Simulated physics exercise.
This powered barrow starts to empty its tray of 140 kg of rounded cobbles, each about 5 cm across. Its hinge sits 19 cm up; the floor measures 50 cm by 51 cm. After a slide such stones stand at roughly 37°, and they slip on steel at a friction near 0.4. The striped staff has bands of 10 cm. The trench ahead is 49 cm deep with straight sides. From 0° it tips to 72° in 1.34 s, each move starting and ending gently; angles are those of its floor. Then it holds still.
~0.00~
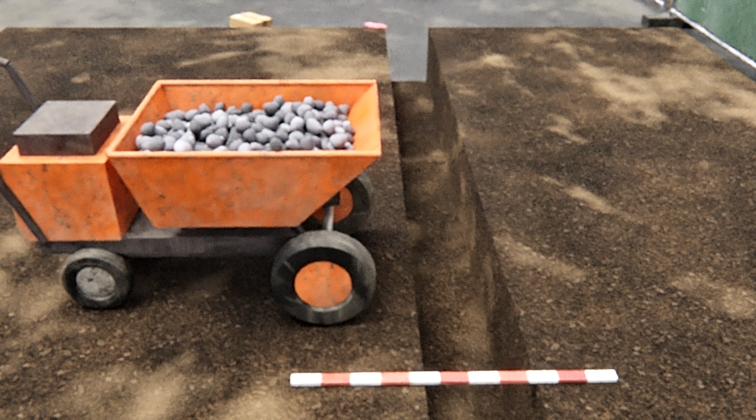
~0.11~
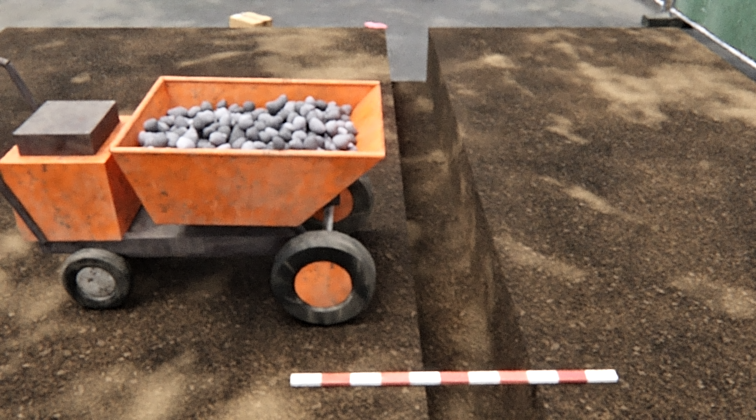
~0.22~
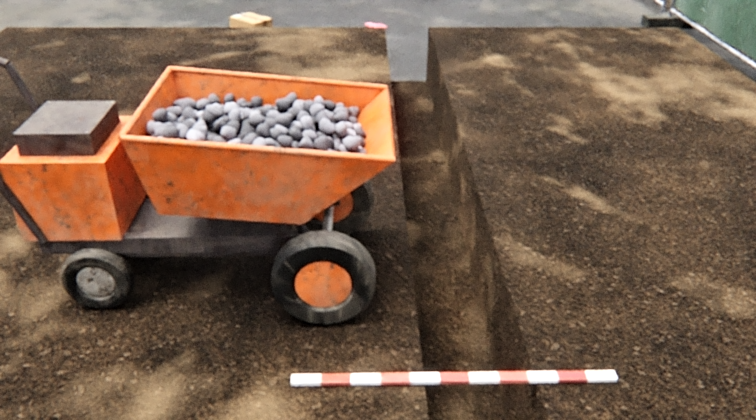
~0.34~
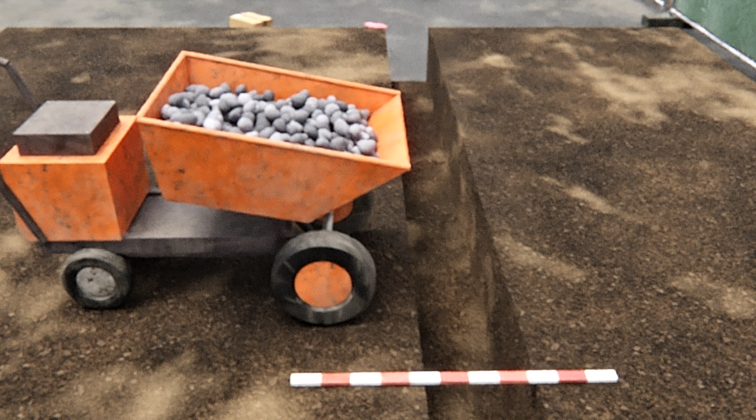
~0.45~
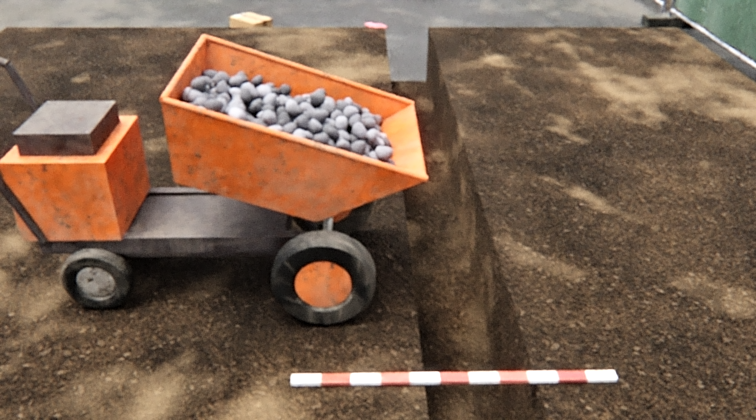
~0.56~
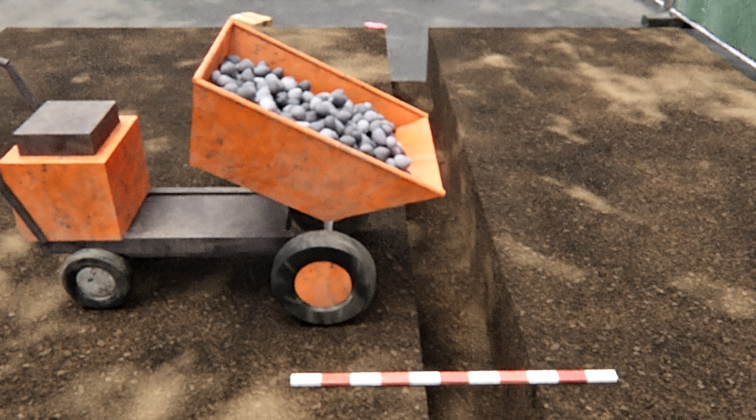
On bare brown soil beside a narrow straight-sided trench, an orange powered barrow stands still while its tray of rounded grey cobbles tilts steadily toward the right, its left end rising as the stones shift toward the lower lip.
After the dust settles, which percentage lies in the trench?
Close to 50 in a hundred.
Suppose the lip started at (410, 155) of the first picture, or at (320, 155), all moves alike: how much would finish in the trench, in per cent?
First some 30, then 95 per cent.
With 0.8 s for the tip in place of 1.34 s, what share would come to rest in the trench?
In that case some 40 per cent.
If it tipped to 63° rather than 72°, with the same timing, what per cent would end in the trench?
Then about 60 per cent.
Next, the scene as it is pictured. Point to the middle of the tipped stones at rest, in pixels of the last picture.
Near (507, 270).
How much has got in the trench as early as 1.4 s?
Some 20 per cent.
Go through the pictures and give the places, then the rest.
In the first frame, the tray is at 0°, its lip at (380, 154); the top of the load is at (275, 114).
In the second frame, the tray is at 1°, its lip at (384, 156); the top of the load is at (263, 114); the stones move at 0.2 m/s on average.
In the third frame, the tray is at 5°, its lip at (394, 160); the top of the load is at (255, 109); the stones move at 0.4 m/s on average.
In the fourth frame, the tray is at 11°, its lip at (409, 168); the top of the load is at (215, 100); the stones move at 0.5 m/s on average.
In the fifth frame, the tray is at 19°, its lip at (427, 179); the top of the load is at (222, 87); the stones move at 0.6 m/s on average.
In the sixth frame, the tray is at 27°, its lip at (443, 194); the top of the load is at (238, 70); the stones move at 0.7 m/s on average.
After 1.0 s the floor is at 61°; 99 % in the tray, 1 % in the trench; the foremost stones are at (487, 237).
After 1.4 s the floor is at 72°; 48 % in the tray, 21 % in the trench, 31 % past the trench; the foremost stones are at (606, 262).
After 1.8 s the floor is at 72°; 14 % in the tray, 36 % in the trench, 50 % past the trench; the foremost stones are at (706, 262).
After 3.7 s the floor is at 72°; 0 % in the tray, 50 % in the trench, 50 % past the trench; the foremost stones are past the picture's edge.
